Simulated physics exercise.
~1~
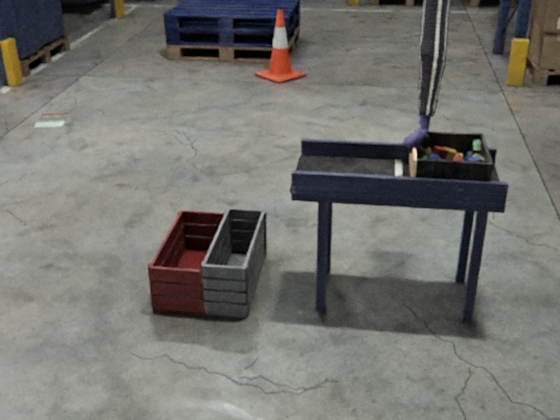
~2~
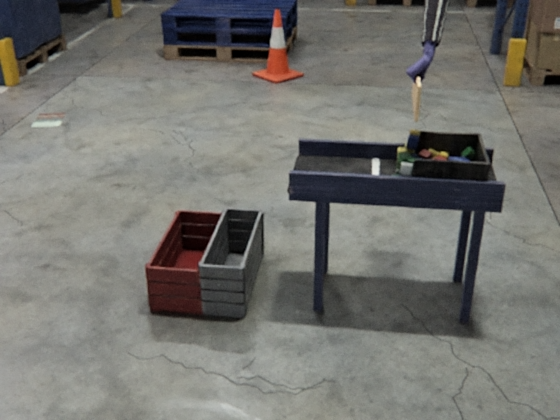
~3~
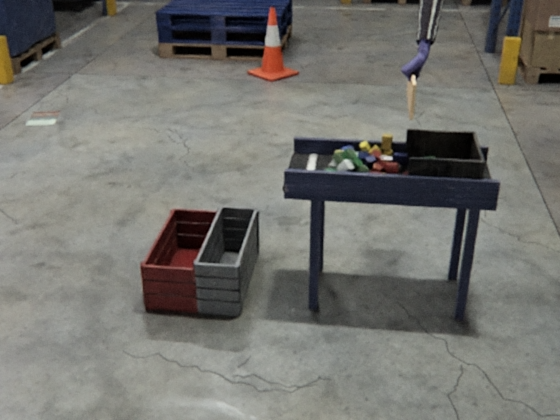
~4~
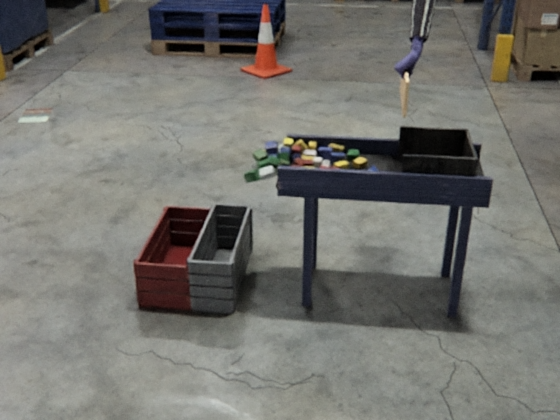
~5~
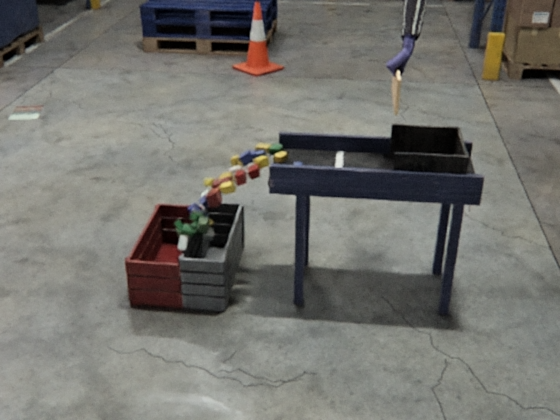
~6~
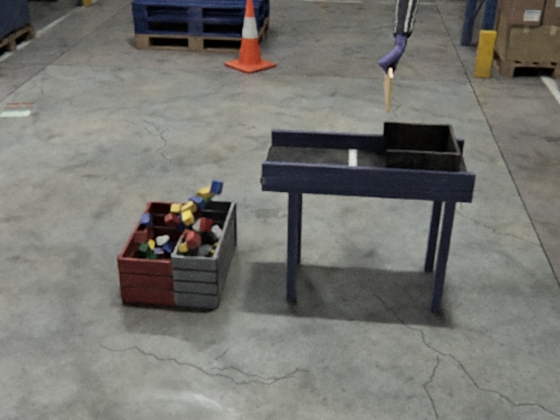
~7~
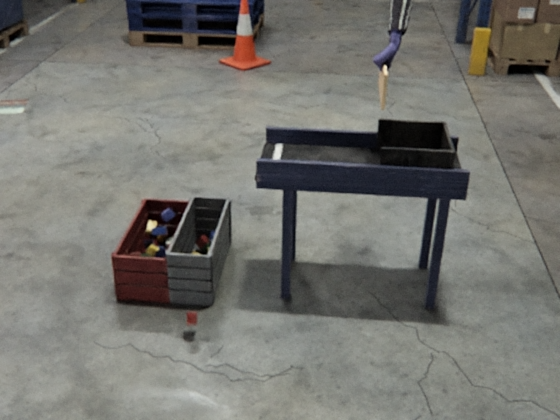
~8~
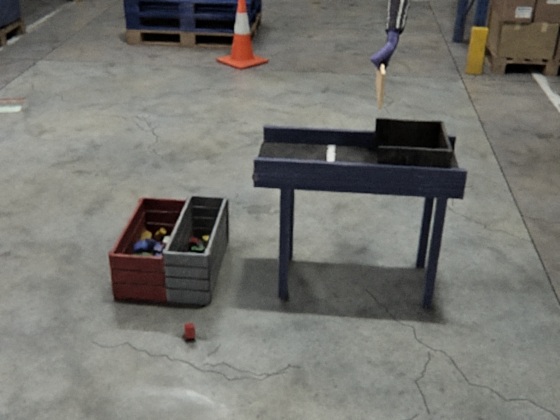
We see a gate lifted from a black pen on a raised belt, which carries loose colourful toy bricks left and drops them off its end into a grey box and a red tub. Bricks settle in both containers, while a red one rests on the floor in front.
